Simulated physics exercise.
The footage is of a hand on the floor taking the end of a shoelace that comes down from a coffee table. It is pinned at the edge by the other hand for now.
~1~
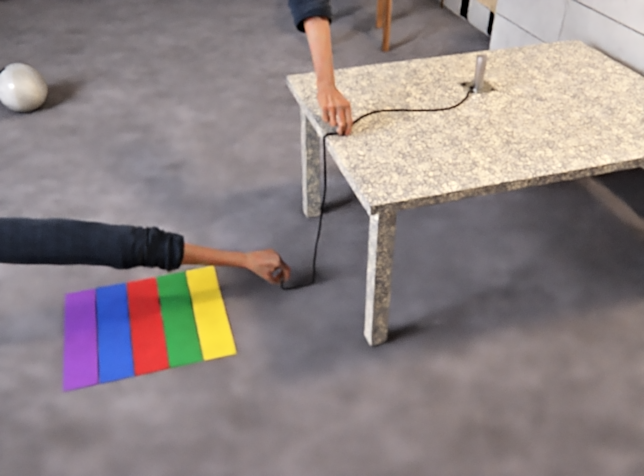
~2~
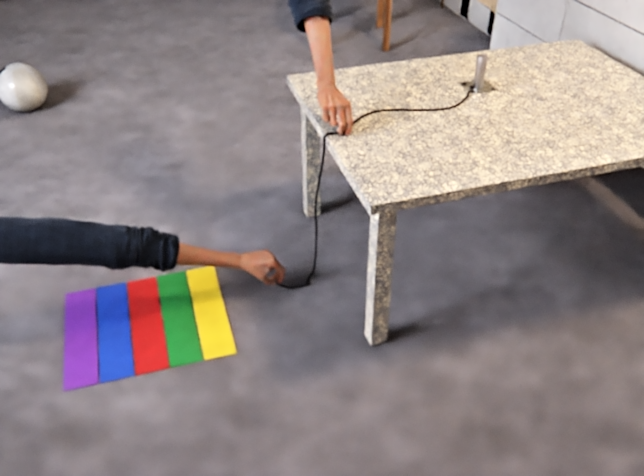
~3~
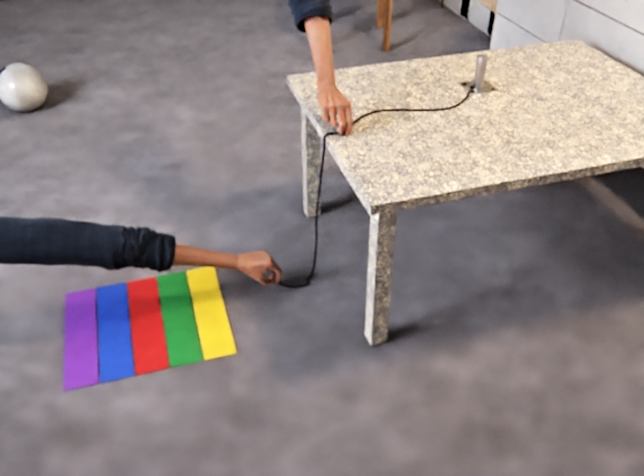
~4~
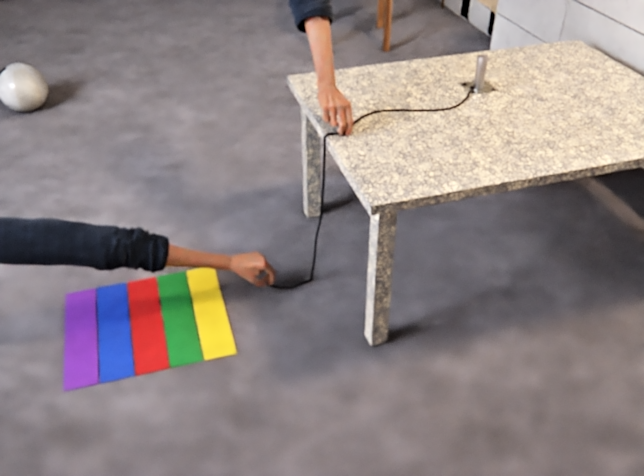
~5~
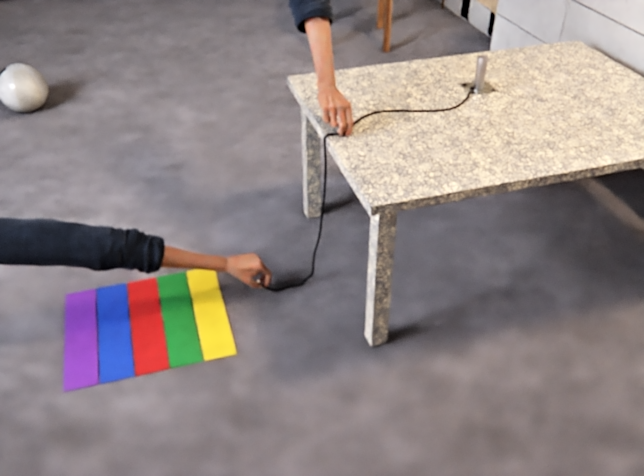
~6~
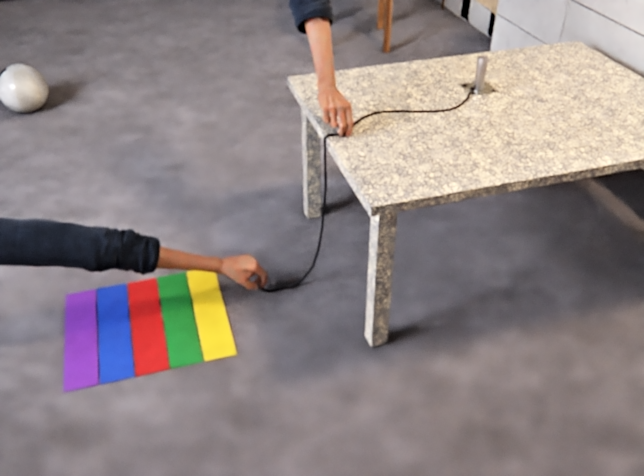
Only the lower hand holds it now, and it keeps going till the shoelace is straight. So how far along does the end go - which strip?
Along to the red strip.
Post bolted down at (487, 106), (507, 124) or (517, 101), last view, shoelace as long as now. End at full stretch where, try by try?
First try about (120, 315), second about (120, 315), third about (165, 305).
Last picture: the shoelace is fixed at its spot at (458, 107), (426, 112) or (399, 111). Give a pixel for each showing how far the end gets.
Taking them in turn, I'd expect around (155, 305), (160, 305) and finally (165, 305).
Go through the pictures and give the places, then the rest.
In the first picture, end (281, 281); yellow (216, 339); green (183, 346); red (150, 353); blue (116, 361); purple (81, 368).
In the second picture, end (277, 281); shoelace through (464, 100) (408, 110) (355, 122) (322, 162) (316, 221) (313, 273).
In the third picture, end (273, 282).
In the fourth picture, end (267, 284); shoelace through (464, 100) (408, 110) (355, 122) (324, 162) (320, 221) (312, 273).
In the fifth picture, end (263, 285).
In the sixth picture, end (259, 286); shoelace through (464, 101) (409, 111) (356, 123) (325, 163) (323, 222) (307, 274).
Early on, end near (207, 297); over yellow.
Midway, end near (167, 304); over green.
At the end of the slack, end near (144, 309); over red. It gets as far as the red strip.
